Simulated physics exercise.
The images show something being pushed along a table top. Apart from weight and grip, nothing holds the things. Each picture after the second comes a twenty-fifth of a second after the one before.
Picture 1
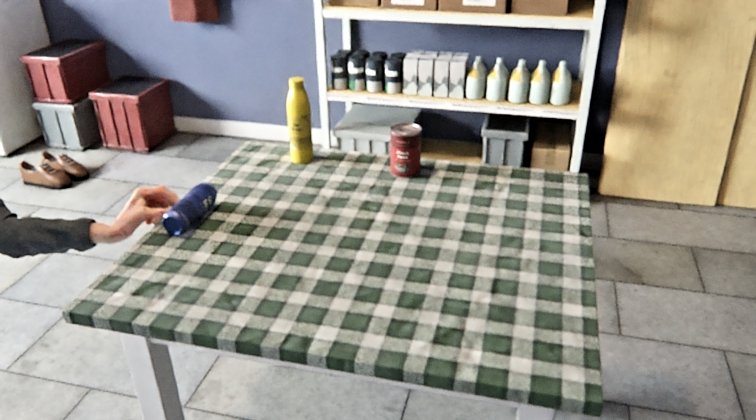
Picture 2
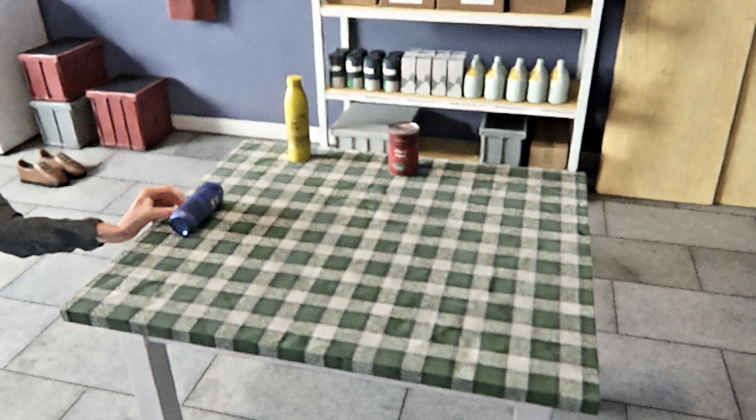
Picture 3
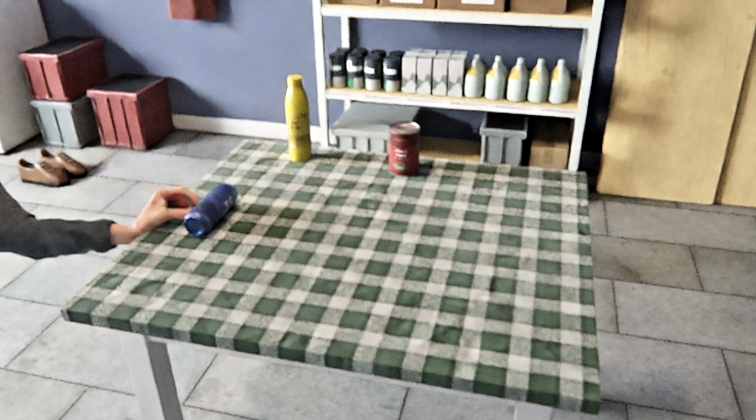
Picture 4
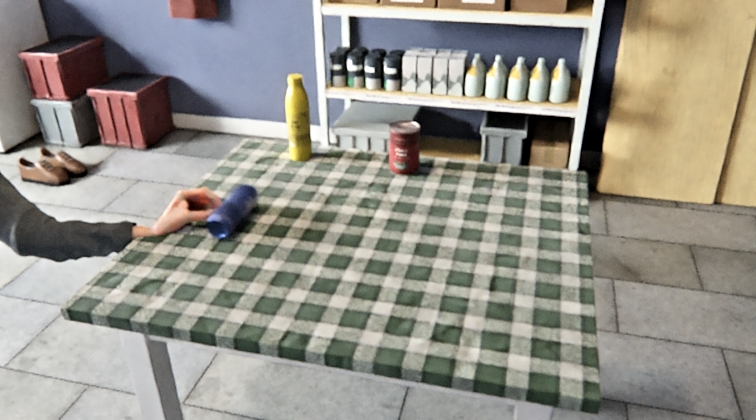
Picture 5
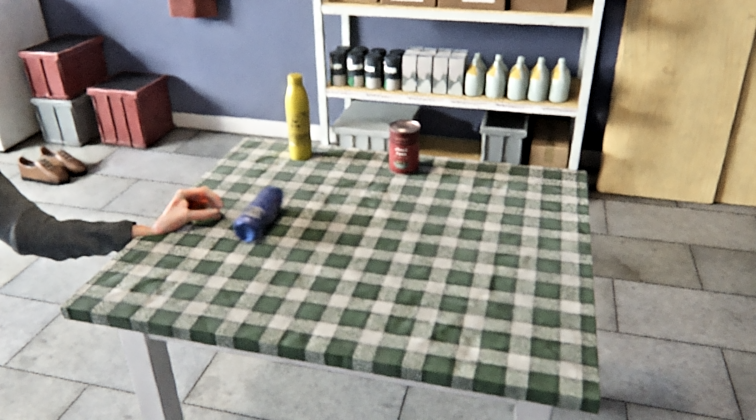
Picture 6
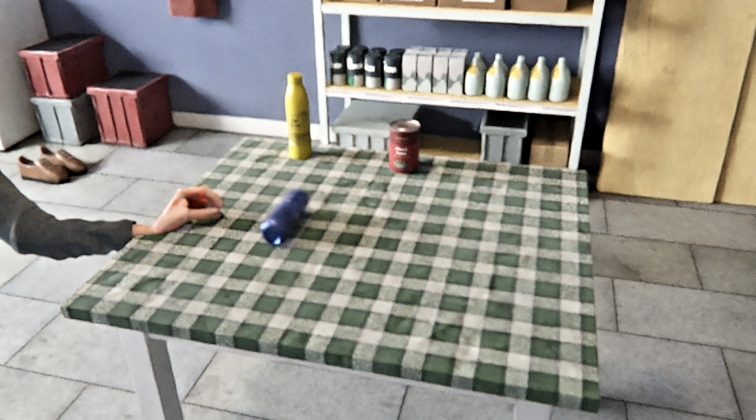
A blue can lying on a green checkered tabletop is pushed right by a hand, then rolls on alone after the hand stops.
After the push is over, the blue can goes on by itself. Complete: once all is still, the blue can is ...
Off the table.
Then, 0.20 s later than the last frame, blue can moved well along near (421, 233).
Then, 0.40 s later than the last frame, blue can moved well along near (558, 250).
Then, 0.70 s later than the last frame, blue can now off the table.
Then, 0.90 s later than the last frame, things are still on the move.
When it is over, off the table, blue can.
